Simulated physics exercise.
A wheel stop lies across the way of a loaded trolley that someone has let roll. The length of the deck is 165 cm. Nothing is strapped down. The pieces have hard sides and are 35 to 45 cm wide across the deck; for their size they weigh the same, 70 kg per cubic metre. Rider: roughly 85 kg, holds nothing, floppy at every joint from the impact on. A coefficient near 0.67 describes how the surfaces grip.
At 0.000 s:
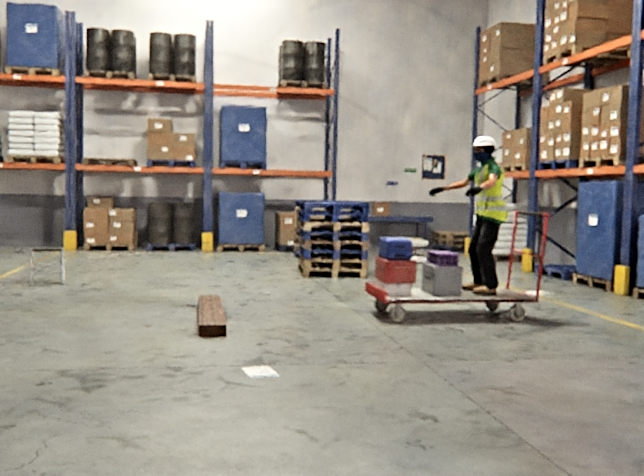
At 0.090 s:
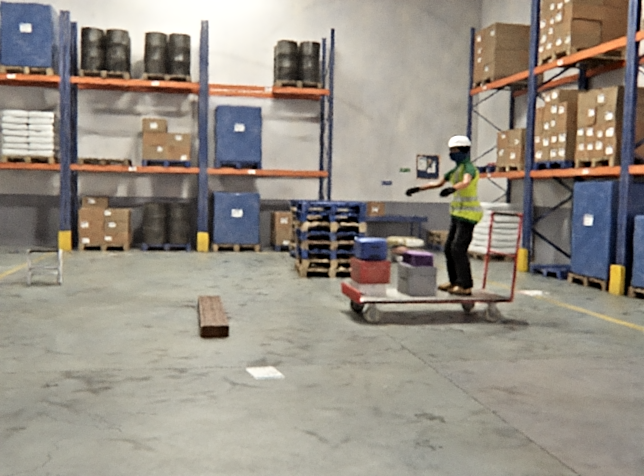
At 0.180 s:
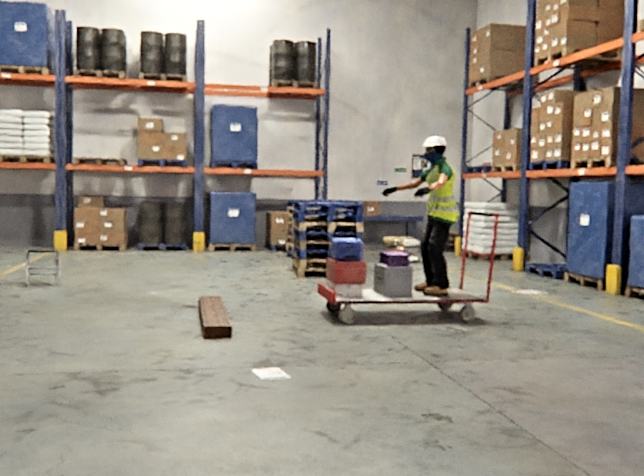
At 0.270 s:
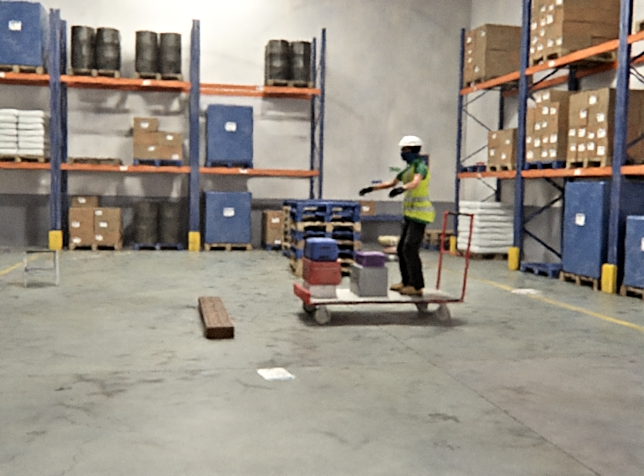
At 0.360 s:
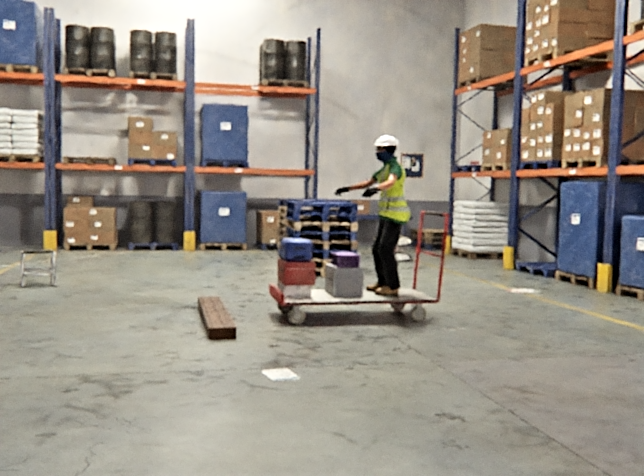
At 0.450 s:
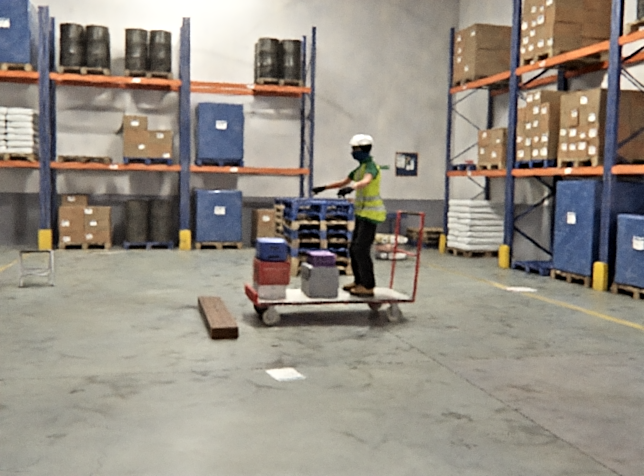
The clip opens on a warehouse floor where a person in a white helmet and yellow vest stands on a flat trolley behind stacked boxes, arms held out in front. The trolley rolls steadily left, narrowing the gap to a long brown block, and the person's arms draw in lower over the boxes.
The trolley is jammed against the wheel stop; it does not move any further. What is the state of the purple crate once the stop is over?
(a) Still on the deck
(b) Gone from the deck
Gone from the deck.
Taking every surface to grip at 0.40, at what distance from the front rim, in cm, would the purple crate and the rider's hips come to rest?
Then purple 80 past, hips 40 past.
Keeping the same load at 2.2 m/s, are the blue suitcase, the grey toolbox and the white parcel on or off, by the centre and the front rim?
In that case blue off, grey on, white on.
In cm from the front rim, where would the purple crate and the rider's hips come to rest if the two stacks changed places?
In that case purple 100 past, hips 50 past.
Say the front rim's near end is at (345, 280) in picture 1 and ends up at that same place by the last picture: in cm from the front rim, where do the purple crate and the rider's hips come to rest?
In that case purple 10 behind, hips 10 past.
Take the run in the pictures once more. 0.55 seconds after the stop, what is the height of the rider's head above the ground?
About 80 cm above the ground.
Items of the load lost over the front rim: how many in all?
I make the total 3.
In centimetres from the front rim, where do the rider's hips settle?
About 70 cm past the rim.
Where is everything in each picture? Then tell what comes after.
In the first frame, purple crate (443, 258), white parcel (393, 287), rim corner (385, 300); 170 cm still to roll.
In the second frame, purple crate (418, 259), white parcel (368, 288), rim corner (360, 300); 142 cm still to roll.
In the third frame, purple crate (394, 259), white parcel (344, 288), rim corner (334, 301); 115 cm still to roll.
In the fourth frame, purple crate (370, 259), white parcel (319, 289), rim corner (309, 301); 87 cm still to roll.
In the fifth frame, purple crate (345, 259), white parcel (294, 289), rim corner (283, 302); 59 cm still to roll.
In the sixth frame, purple crate (321, 259), white parcel (269, 289), rim corner (257, 302); 32 cm still to roll. Speed about 3.1 m/s.
After 0.55 s the deck stops.
After 1.10 s the purple crate is 39 cm past the rim, tilted 0°, near (182, 315) in the last picture's view.
After 1.55 s the purple crate is 43 cm past the rim, tilted 25°, near (177, 311) in the last picture's view.
When all is still (2.5 s), past the rim, purple crate, blue suitcase, red toolbox and the rider's hips; behind it, white parcel and grey toolbox.
